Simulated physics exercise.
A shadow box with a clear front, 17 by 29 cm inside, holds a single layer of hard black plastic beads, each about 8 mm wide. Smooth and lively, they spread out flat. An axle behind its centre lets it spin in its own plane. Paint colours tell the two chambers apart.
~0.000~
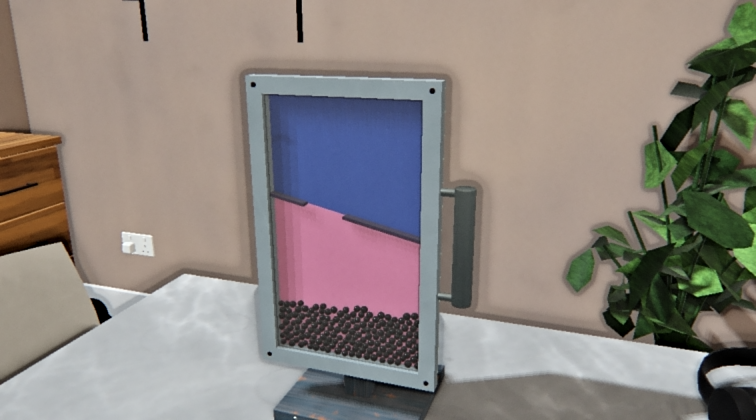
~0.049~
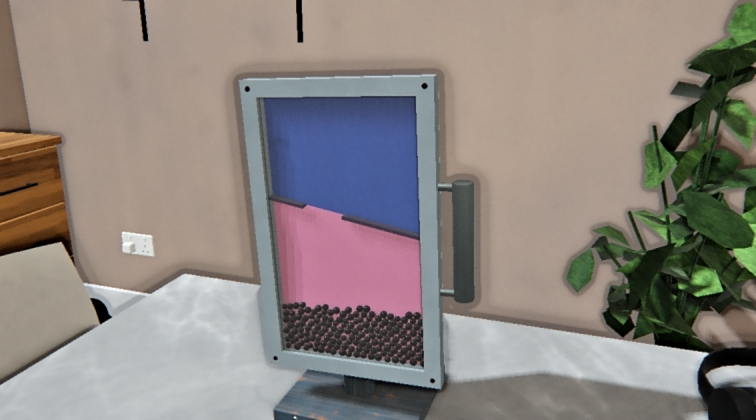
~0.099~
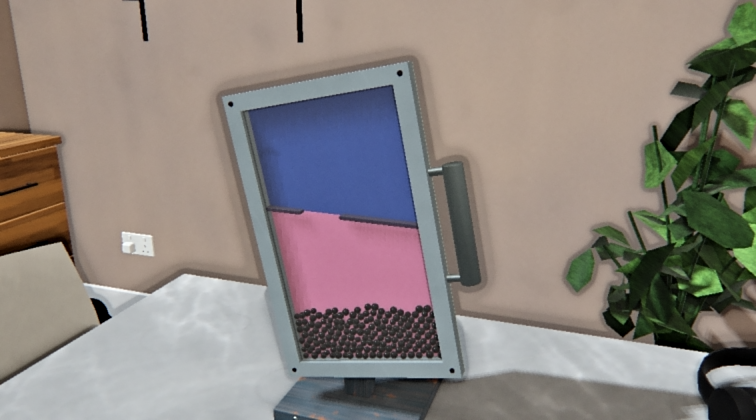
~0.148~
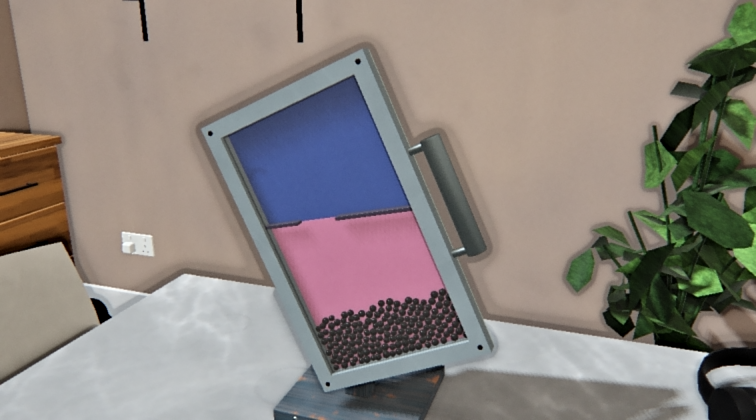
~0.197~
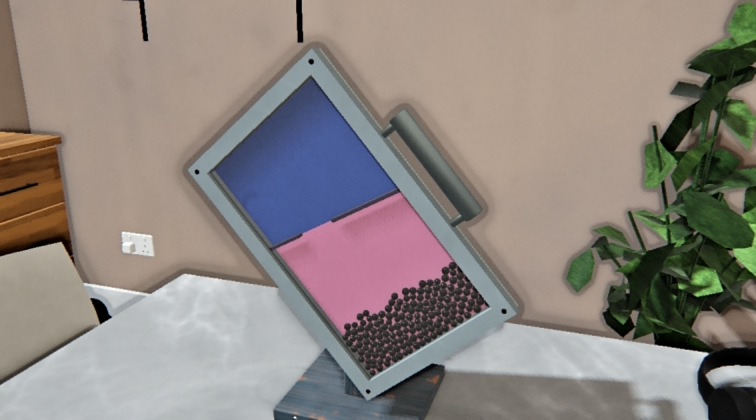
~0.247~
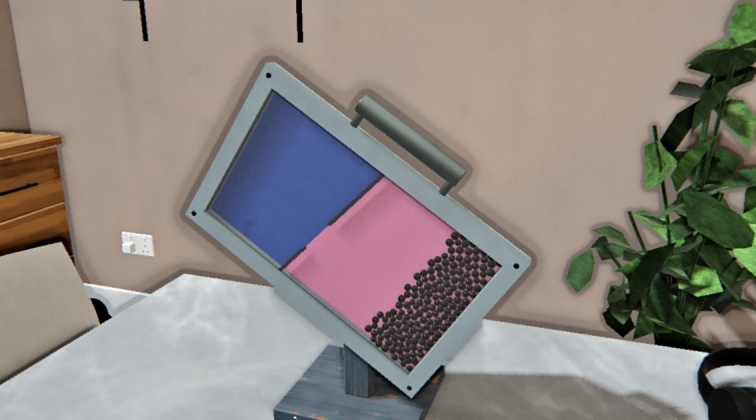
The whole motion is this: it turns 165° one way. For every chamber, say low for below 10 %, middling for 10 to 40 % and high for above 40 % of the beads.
Pink chamber: Middling; blue chamber: High.
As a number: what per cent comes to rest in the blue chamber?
Some 80 per cent.
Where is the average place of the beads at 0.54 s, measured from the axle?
About 7 cm right and 1 cm above.
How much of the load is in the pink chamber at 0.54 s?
Some 95 per cent.
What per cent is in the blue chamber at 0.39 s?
Roughly 0 per cent.
By 0.39 s, it stands 101° anticlockwise; the beads' middle is 11 cm right of and level with the centre; pink 100 %.
By 0.54 s, it stands 149° anticlockwise; the beads' middle is 7 cm right of and 1 cm above the centre; pink 95 %, blue 5 %.
By 0.66 s, it stands 165° anticlockwise; the beads' middle is 3 cm right of and 2 cm below the centre; pink 70 %, blue 30 %.
At rest by 1.8 s, it stands 165° anticlockwise; pink 20 %, blue 80 %.
